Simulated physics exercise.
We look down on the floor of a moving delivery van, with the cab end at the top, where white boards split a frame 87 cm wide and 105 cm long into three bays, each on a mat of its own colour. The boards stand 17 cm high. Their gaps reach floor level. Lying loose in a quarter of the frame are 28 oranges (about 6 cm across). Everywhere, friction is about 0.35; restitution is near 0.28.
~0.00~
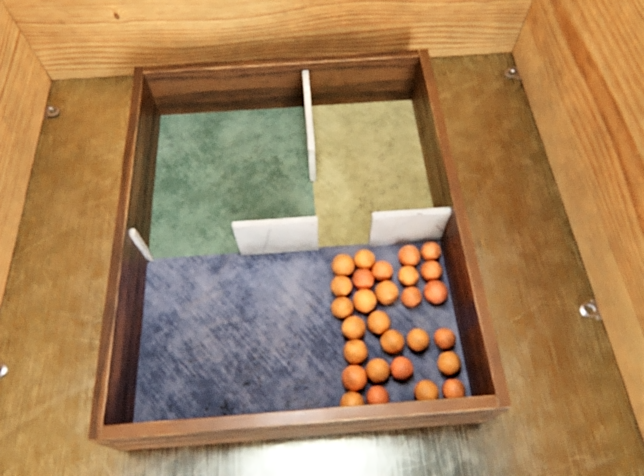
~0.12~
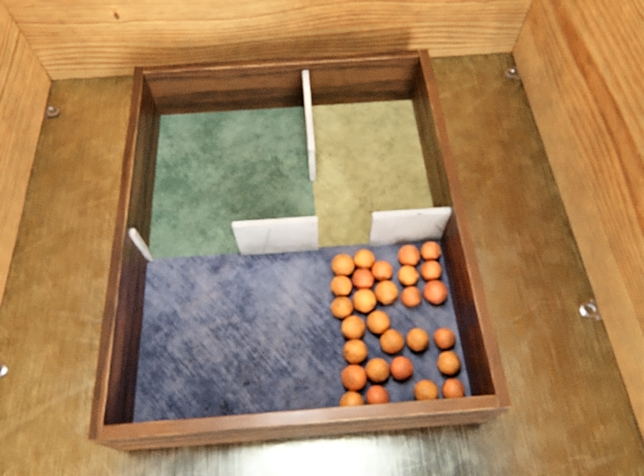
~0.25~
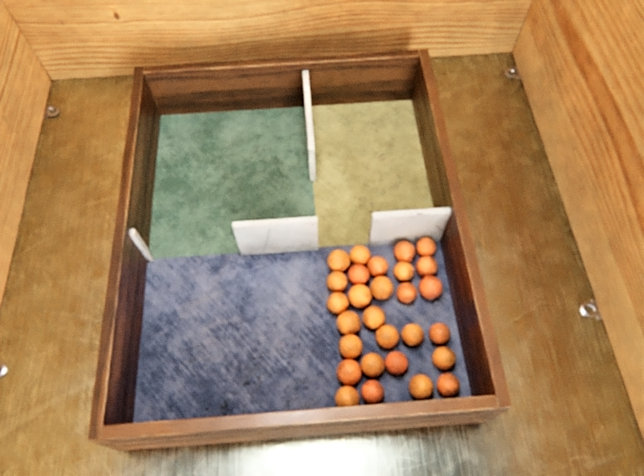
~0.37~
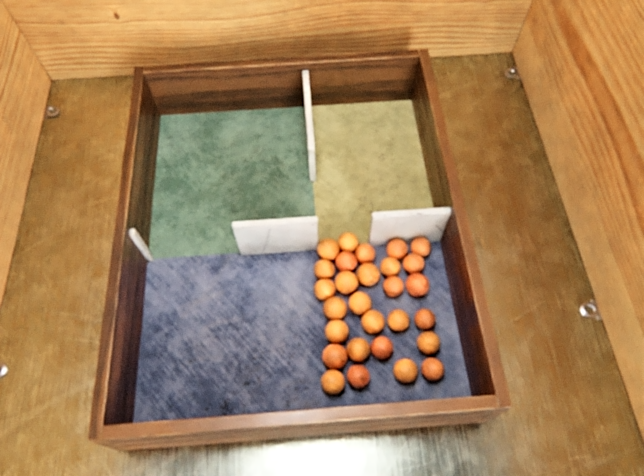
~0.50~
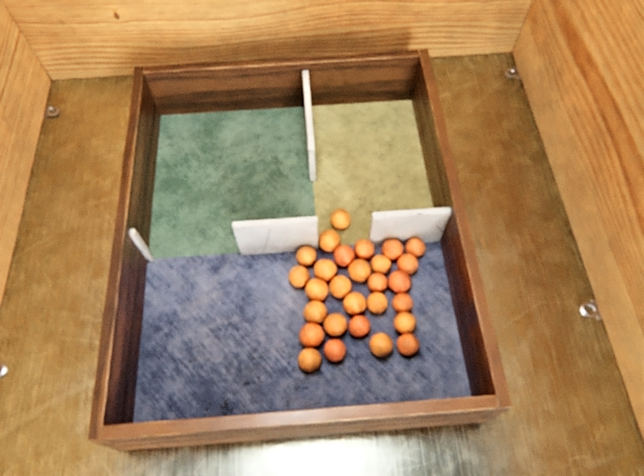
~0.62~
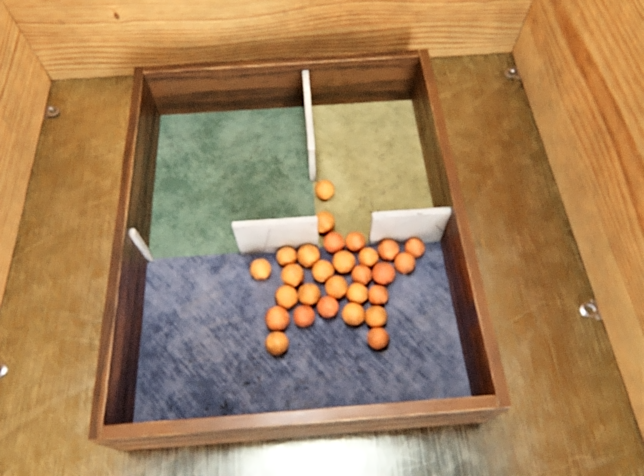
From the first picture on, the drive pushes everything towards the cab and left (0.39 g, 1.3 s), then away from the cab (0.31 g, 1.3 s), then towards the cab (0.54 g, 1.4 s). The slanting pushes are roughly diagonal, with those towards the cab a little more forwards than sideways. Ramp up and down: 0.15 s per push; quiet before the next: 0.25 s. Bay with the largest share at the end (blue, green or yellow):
Green bay.
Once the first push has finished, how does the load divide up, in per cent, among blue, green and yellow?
Blue at 40, green at 60, yellow at 10 in a hundred.
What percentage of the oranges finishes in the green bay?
Around 60 percent.
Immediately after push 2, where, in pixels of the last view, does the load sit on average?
Looking at the last picture, it comes out around (244, 374).
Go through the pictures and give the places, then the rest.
Middle of the blue mat (299, 331); middle of the green mat (233, 176); middle of the yellow mat (370, 167); 28 in the blue bay; the orange farthest behind, in the direction of the first push, is at (454, 391), in the first frame.
In the second frame, 28 in the blue bay; the orange farthest behind, in the direction of the first push, is at (453, 391).
In the third frame, 28 in the blue bay; the orange farthest behind, in the direction of the first push, is at (448, 385).
In the fourth frame, 28 in the blue bay; the orange farthest behind, in the direction of the first push, is at (433, 369).
In the fifth frame, 26 in the blue bay and 2 in the yellow bay; the orange farthest behind, in the direction of the first push, is at (408, 345).
In the sixth frame, 26 in the blue bay and 2 in the yellow bay; the orange farthest behind, in the direction of the first push, is at (378, 338).
After push 1 (1.54 s), 10 in the blue bay, 16 in the green bay and 2 in the yellow bay.
After push 2 (3.09 s), 26 in the blue bay and 2 in the green bay.
After push 3 (4.74 s), 8 in the blue bay, 16 in the green bay and 4 in the yellow bay.
Final count (at 5.20 s), 8 in the blue bay, 16 in the green bay and 4 in the yellow bay.
